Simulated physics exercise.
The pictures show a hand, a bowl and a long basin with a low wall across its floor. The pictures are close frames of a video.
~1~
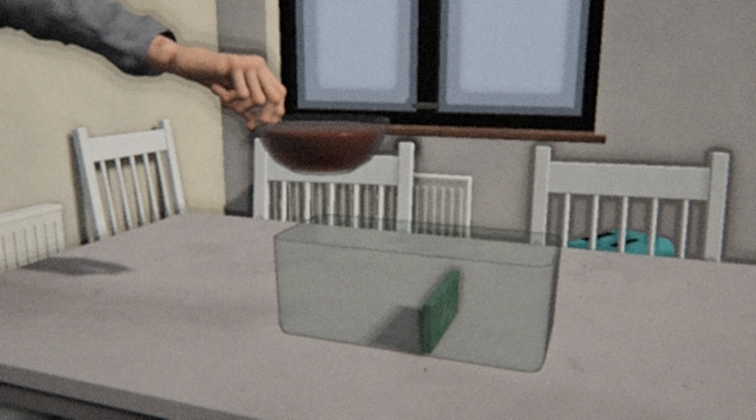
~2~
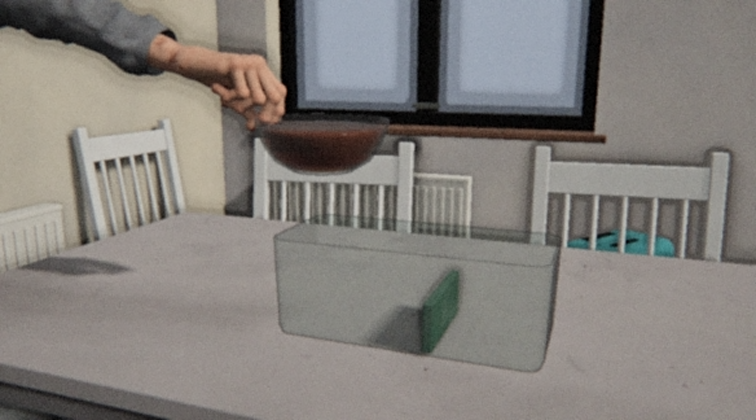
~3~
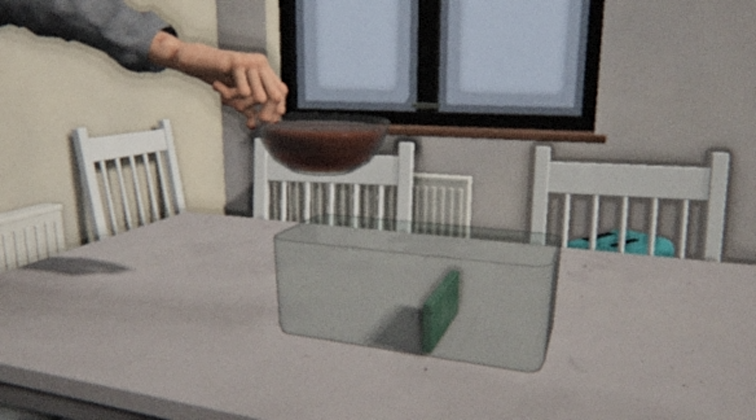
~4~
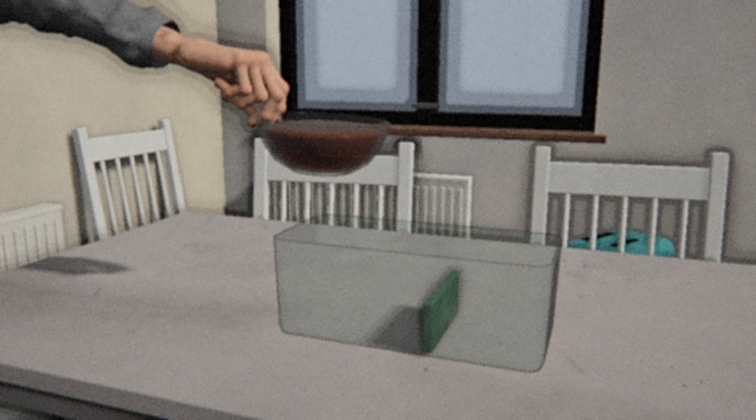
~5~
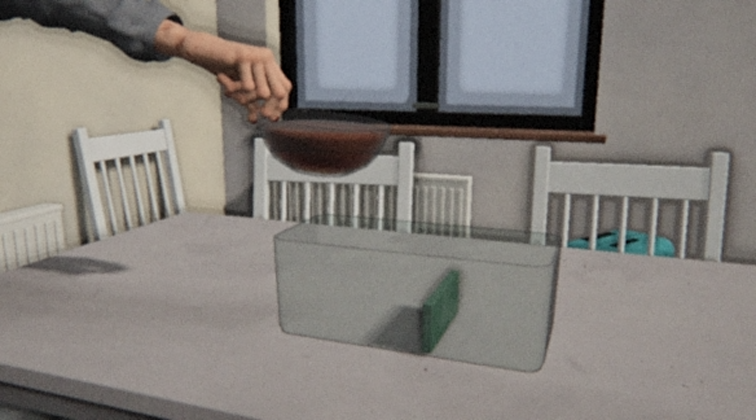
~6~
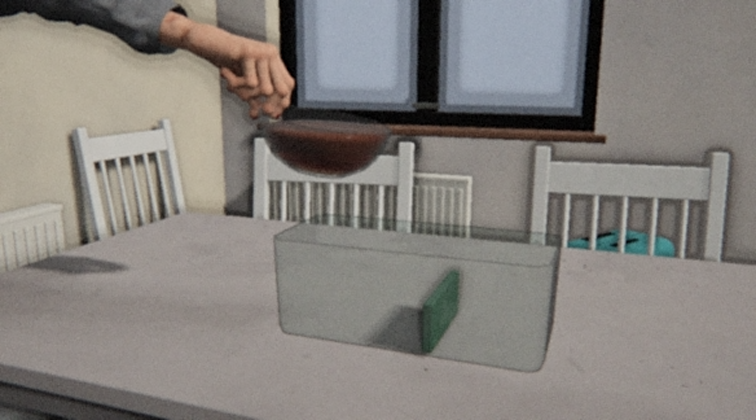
A hand slowly tilts a bowl of dark red liquid slightly rightward above a clear basin.
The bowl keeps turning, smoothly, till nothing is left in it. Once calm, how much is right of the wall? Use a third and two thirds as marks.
The share right of the wall is less than a third.
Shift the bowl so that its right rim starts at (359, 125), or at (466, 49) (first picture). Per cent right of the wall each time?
In turn 0 and 85 in a hundred.
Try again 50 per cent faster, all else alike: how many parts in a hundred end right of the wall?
It comes to 10 per cent or so.
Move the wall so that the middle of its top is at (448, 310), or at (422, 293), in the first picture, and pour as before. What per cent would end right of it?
In turn 25 and 60 in a hundred.
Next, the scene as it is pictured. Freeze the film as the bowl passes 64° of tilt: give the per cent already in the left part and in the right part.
Near 25 on the left, 10 on the right.
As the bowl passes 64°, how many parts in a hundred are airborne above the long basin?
Close to 30 per cent.
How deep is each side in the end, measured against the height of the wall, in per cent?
Left about 40, right about 10.
A moment on, the bowl is tipped part way and 34 per cent is still to pour, 24 is left of the wall and 10 right of it.
Next, the bowl is tipped on its side and 0 per cent is still to pour, 78 is left of the wall and 20 right of it.
Then the bowl is tipped right over and 0 per cent is still to pour, 80 is left of the wall and 20 right of it.
Later the bowl is tipped right over and 0 per cent is still to pour, 80 is left of the wall and 20 right of it.
In the end 80 per cent lies left of the wall, 20 right of it and 0 outside.
